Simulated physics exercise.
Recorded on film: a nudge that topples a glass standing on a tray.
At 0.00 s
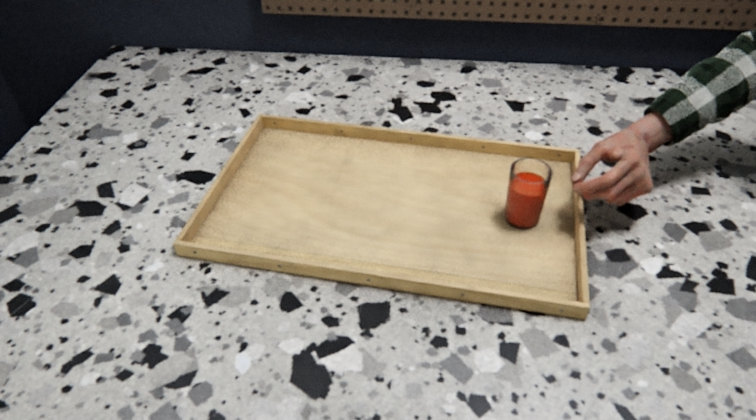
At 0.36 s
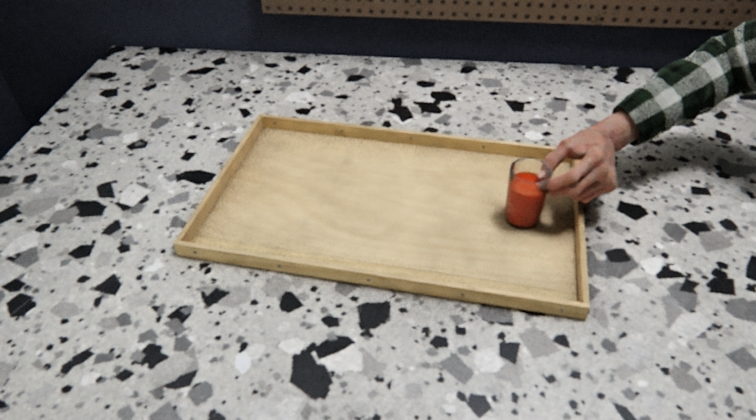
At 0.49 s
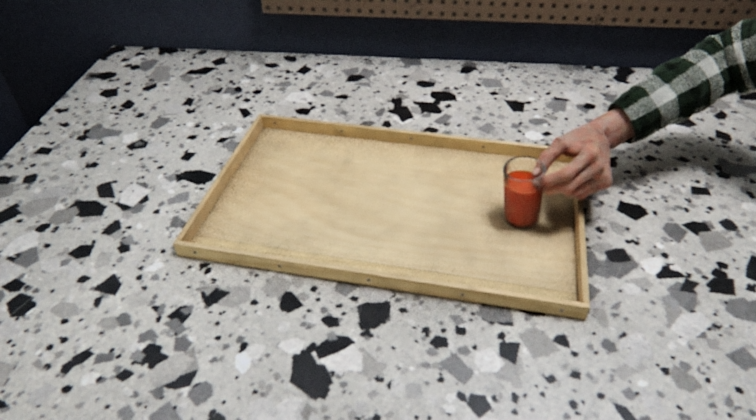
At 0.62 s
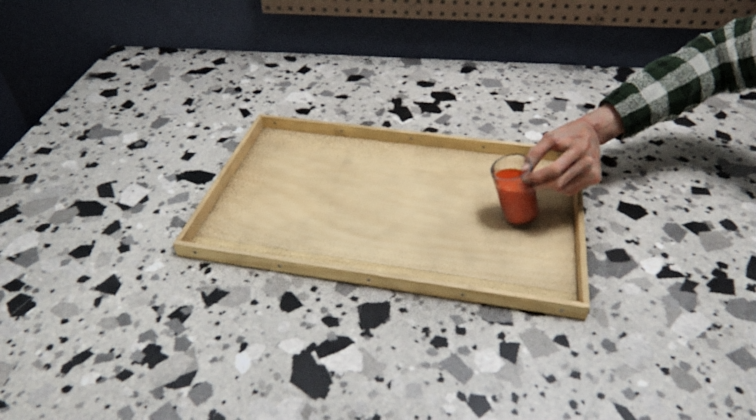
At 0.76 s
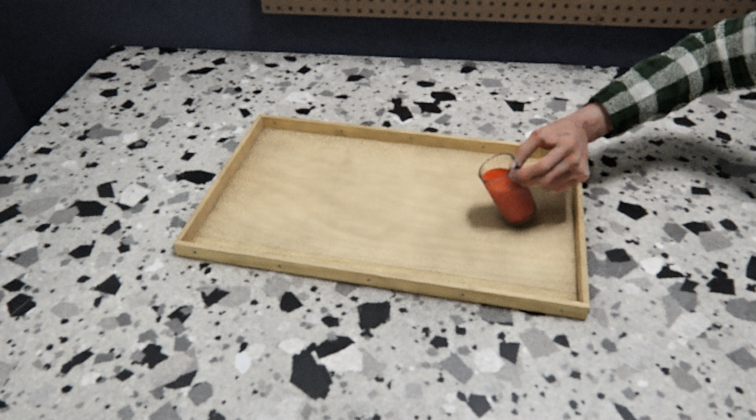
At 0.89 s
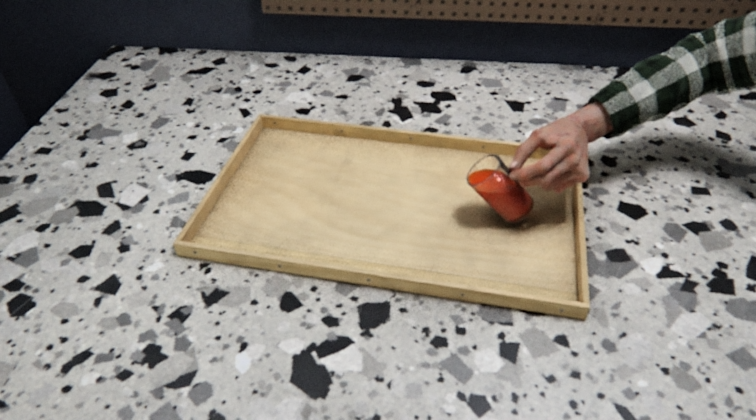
Glass of red liquid on a wooden tray tilting steeply to the left as a hand in a checked sleeve pushes it.
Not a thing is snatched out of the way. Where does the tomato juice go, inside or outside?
I'd say the spill will not reach past the tray.
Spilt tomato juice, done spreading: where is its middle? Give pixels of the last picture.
About (302, 200).
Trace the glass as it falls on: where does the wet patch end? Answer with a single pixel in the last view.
The wet patch stops around (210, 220).
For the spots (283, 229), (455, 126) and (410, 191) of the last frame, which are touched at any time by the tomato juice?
Taking them in order, I'd say covered, safe and covered.
After 1.5 s, the glass lies in the tray; the puddle covers about as much as a plate; the rim holds it.
After 2.2 s, the puddle covers about as much as a tray; the rim holds it.
After 3.6 s, the puddle covers about as much as a tray; the rim holds it.
